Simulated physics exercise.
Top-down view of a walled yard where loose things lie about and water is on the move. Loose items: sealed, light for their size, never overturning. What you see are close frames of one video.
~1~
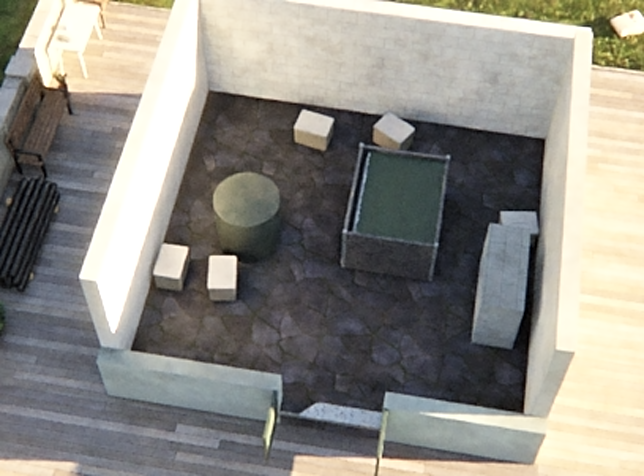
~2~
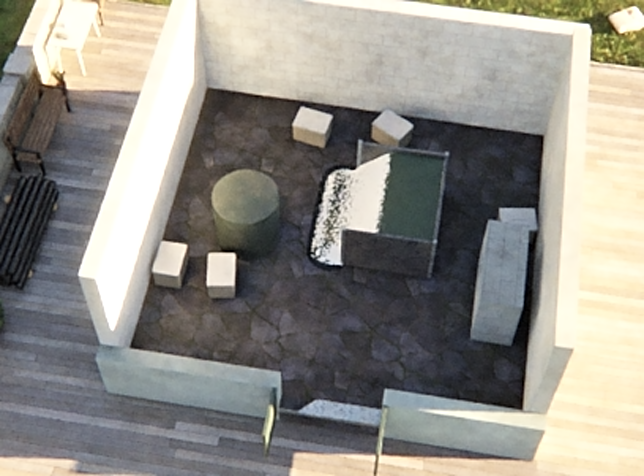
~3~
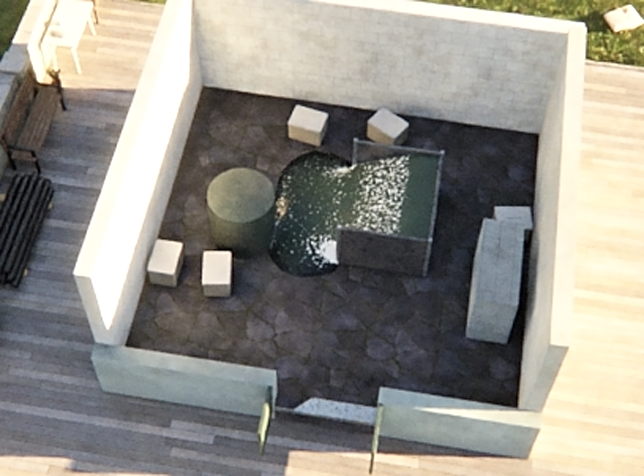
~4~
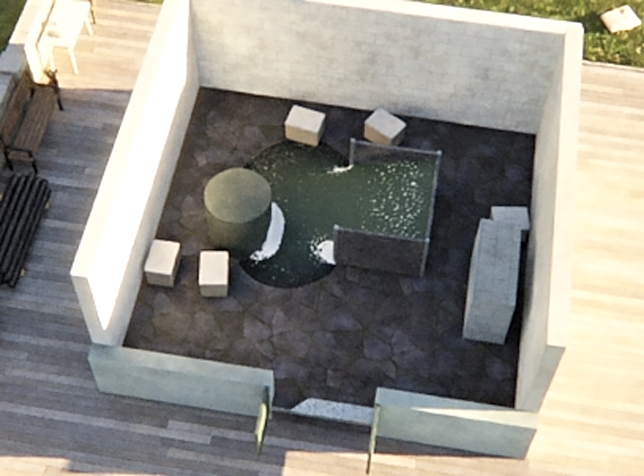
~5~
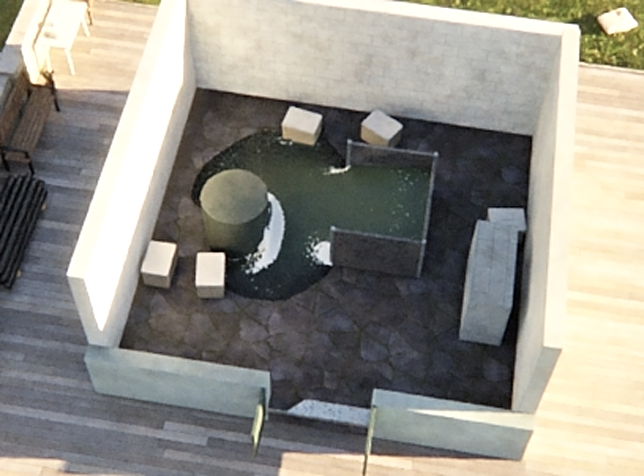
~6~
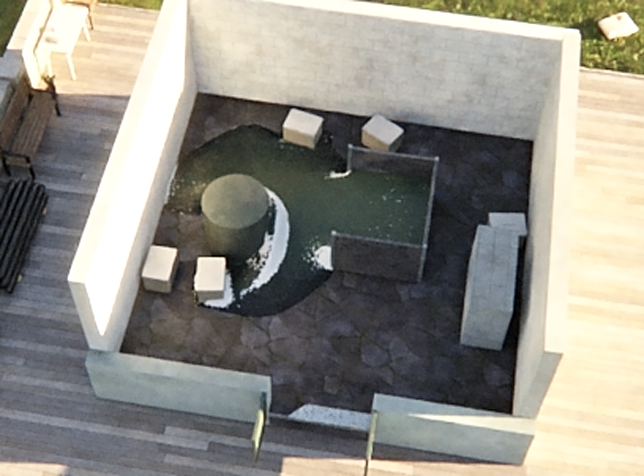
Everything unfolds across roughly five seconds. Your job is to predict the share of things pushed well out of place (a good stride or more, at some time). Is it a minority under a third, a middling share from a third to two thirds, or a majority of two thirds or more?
A majority of two thirds or more.
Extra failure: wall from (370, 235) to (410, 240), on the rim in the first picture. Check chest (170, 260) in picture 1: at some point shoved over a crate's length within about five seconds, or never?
It got there, in my view.
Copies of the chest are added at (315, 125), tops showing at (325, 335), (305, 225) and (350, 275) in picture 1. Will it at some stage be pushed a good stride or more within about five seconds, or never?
Copy by copy, in order: Relocated, relocated, largely stays.
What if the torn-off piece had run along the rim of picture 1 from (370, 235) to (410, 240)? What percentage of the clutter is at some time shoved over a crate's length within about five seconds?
Roughly 40 per cent.
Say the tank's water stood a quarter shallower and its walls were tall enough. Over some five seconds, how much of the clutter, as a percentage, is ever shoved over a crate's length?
That comes to 80 % of the lot.
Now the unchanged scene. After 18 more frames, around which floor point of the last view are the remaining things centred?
Near (356, 248).
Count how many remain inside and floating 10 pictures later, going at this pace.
Count: 2.
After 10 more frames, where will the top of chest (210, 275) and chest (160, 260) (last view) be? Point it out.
Approximately (179, 282) for one and (146, 289) for the other.
A moment on, 0 of 5 are well off their spots; 0 afloat.
Next, 1 of 5 are well off their spots; 2 afloat.
Later, 4 of 5 are well off their spots; 3 afloat.
In the end, 4 of 5 are well off their spots, and 4 have been at some point; 3 afloat.
